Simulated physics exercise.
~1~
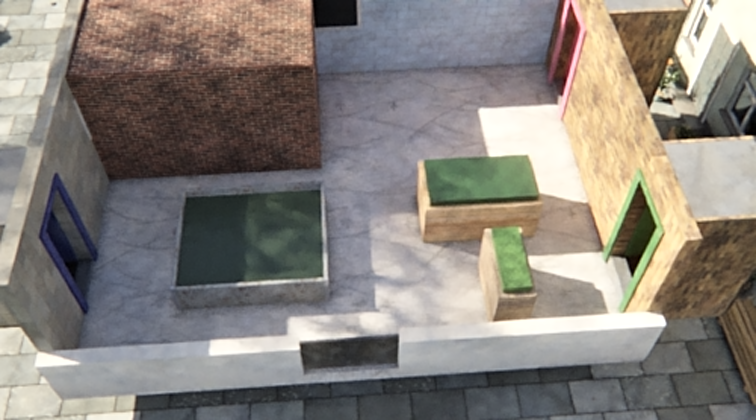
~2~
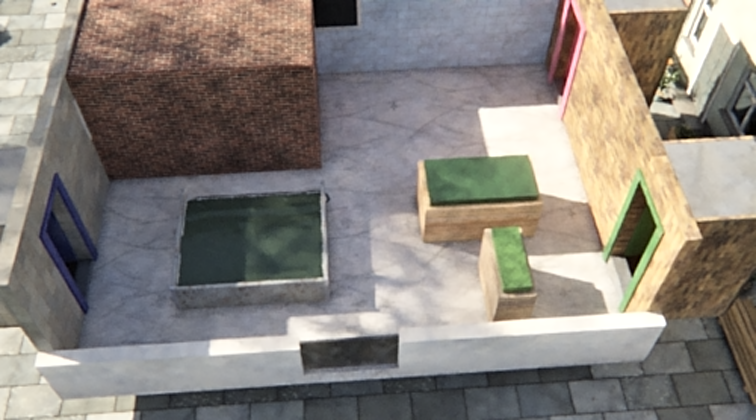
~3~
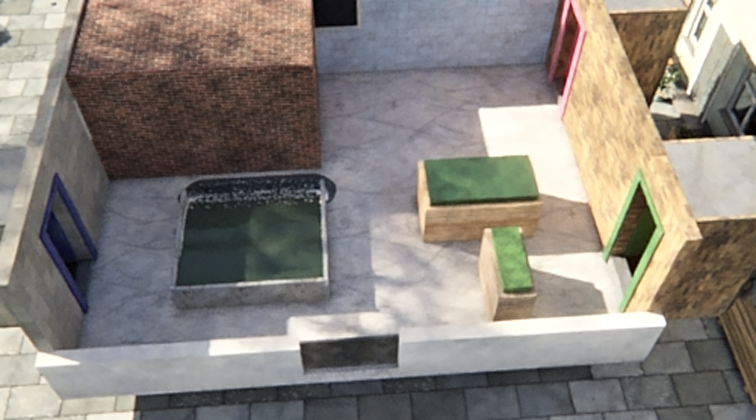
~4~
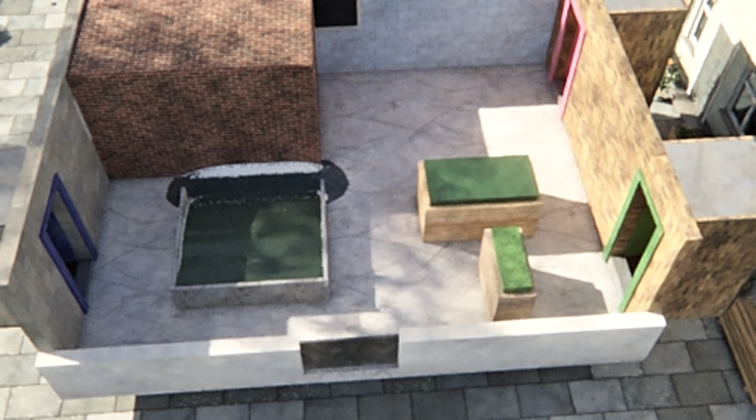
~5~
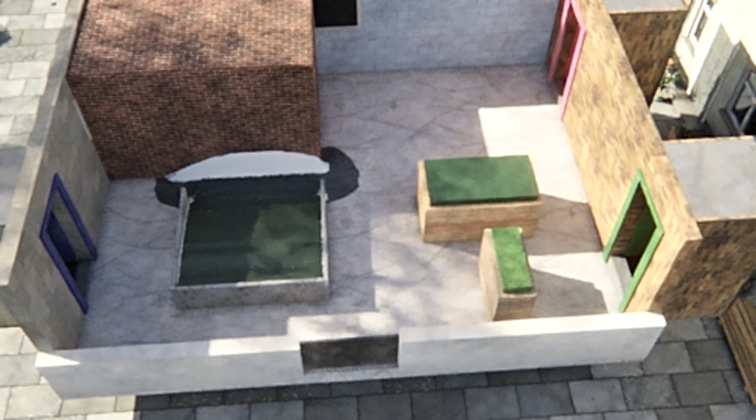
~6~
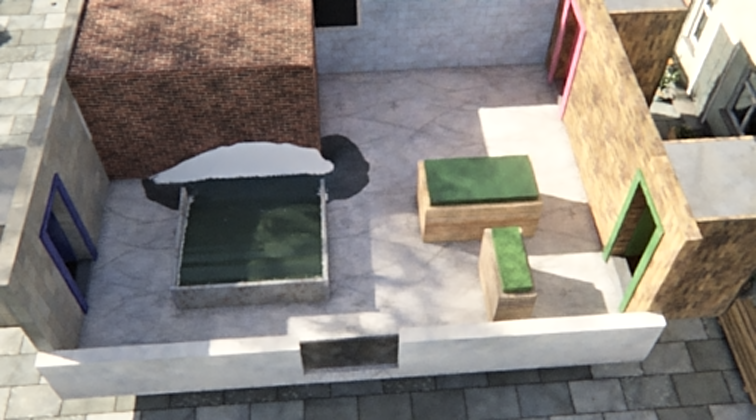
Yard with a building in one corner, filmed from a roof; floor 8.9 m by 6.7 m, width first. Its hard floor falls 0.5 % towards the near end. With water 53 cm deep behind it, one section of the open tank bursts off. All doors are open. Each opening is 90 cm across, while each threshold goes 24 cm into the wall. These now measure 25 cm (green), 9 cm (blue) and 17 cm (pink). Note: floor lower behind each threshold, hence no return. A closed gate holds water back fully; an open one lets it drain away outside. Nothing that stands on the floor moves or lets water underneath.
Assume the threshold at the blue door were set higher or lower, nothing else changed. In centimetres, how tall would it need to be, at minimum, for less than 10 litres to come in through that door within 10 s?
About 6 cm.
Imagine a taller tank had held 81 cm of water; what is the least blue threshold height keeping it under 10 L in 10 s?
Roughly 10.5 centimetres would do it.
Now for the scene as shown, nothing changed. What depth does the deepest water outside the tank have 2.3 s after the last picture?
Max depth: About 28 cm.
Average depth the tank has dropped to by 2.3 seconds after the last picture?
Around 22 cm deep on average.
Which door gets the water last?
The green one.
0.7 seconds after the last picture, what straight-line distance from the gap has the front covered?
About 3.4 metres out.
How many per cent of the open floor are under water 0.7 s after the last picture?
Close to 15 per cent of it is wet.
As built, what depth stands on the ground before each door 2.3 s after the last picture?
Green door 0 cm, blue door 9 cm, pink door 0 cm.
Then, 0.7 s after the last picture water covers 15 % of the floor, deepest (42 cm) near (253, 181); it has not reached the blue door.
Then, 2.3 s after the last picture water covers 55 % of the floor, deepest (28 cm) near (119, 182); 9 cm at the blue door, 0 litres in over its 9 cm threshold.
Then, 9.3 s after the last picture water covers 100 % of the floor, deepest (12 cm) near (74, 376); 6 cm at the blue door, 1 litre in over its 9 cm threshold.
At the blue door as built, the water peaked near 9 cm, 2.5 s after the last picture.
With a threshold of 4.5 cm, 20 litres would have come in within the 10 s; with 6.5 cm, 6 litres. So under 10 litres takes about 6 cm.
